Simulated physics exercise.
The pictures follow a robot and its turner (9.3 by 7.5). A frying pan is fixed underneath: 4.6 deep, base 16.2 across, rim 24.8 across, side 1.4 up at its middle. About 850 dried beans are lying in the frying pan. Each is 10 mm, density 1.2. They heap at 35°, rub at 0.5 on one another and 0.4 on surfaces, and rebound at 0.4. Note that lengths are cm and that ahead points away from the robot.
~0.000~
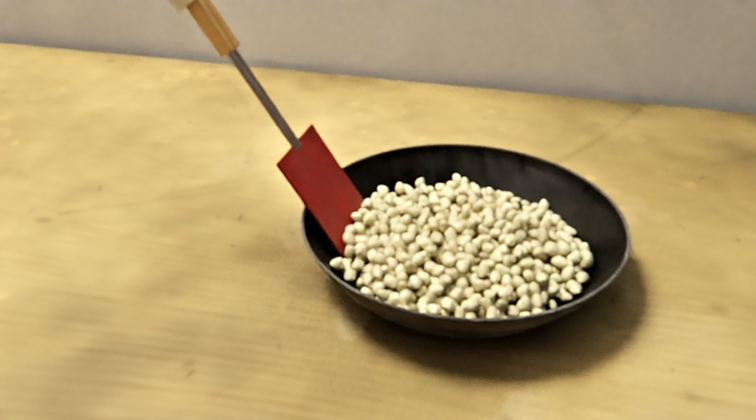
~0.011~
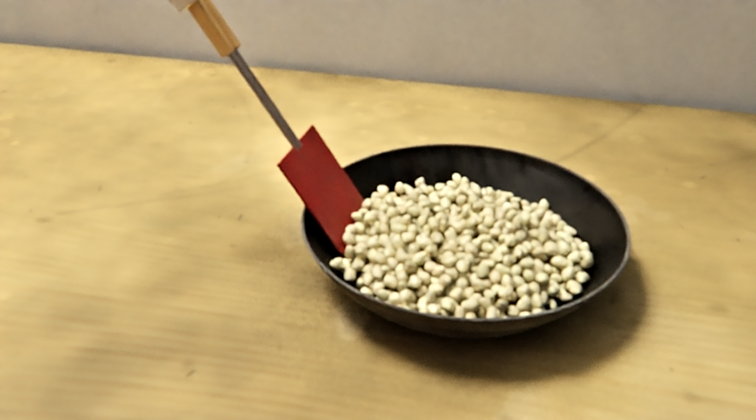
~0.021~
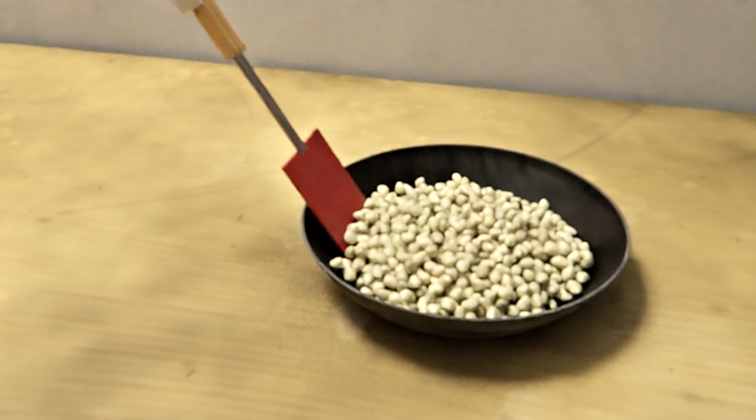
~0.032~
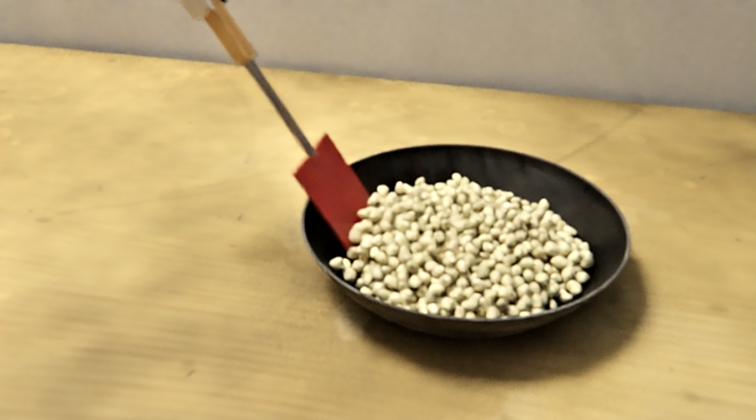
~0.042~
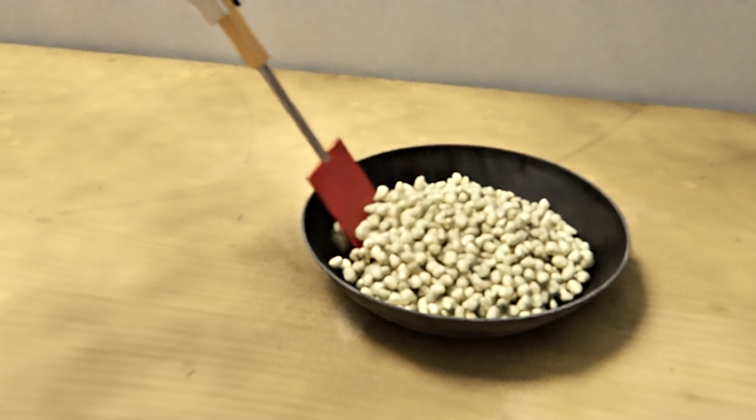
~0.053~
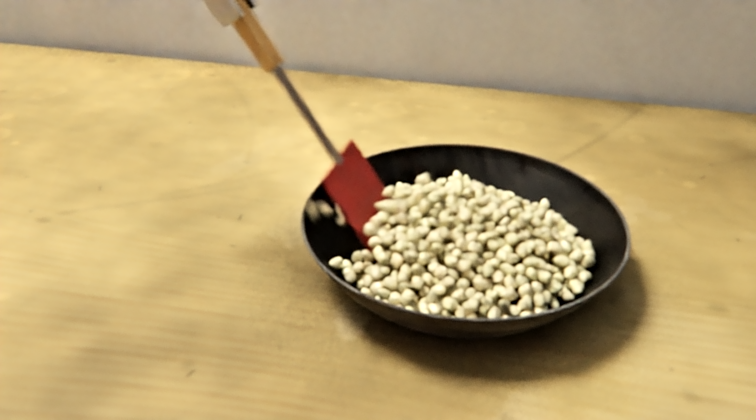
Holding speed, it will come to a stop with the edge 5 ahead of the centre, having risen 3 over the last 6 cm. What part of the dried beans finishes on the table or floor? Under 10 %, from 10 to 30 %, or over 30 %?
From 10 to 30 %.
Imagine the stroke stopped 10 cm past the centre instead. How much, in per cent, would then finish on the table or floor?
Then the share is near 35 in a hundred.
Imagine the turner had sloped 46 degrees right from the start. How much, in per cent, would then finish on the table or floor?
Then roughly 15 percent.
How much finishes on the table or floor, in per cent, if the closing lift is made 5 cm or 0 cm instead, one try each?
Close to 15 and 5 percent respectively.
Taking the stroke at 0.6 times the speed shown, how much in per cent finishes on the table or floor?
Estimate: Approx. 5 %.
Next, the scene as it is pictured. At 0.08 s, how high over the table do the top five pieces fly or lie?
Height: Approx. 9 cm.
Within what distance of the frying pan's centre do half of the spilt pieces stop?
It works out to near 26 cm.
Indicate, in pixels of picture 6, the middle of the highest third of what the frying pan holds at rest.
Around (559, 237).
After 0.08 s, sloping 57°, highest piece 12 above the table; 845 in the frying pan, 4 on the blade or in flight.
After 0.11 s, sloping 57°, highest piece 18 above the table; 844 in the frying pan, 5 on the blade or in flight.
After 0.33 s, sloping 57°, highest piece 36 above the table; 726 in the frying pan, 110 on the table or floor, 13 on the blade or in flight.
After 1.38 s, sloping 57°, highest piece 6 above the table; 725 in the frying pan, 124 on the table or floor.
At rest, 725 in the frying pan, 124 on the table or floor. That is 15 % on the table or floor.
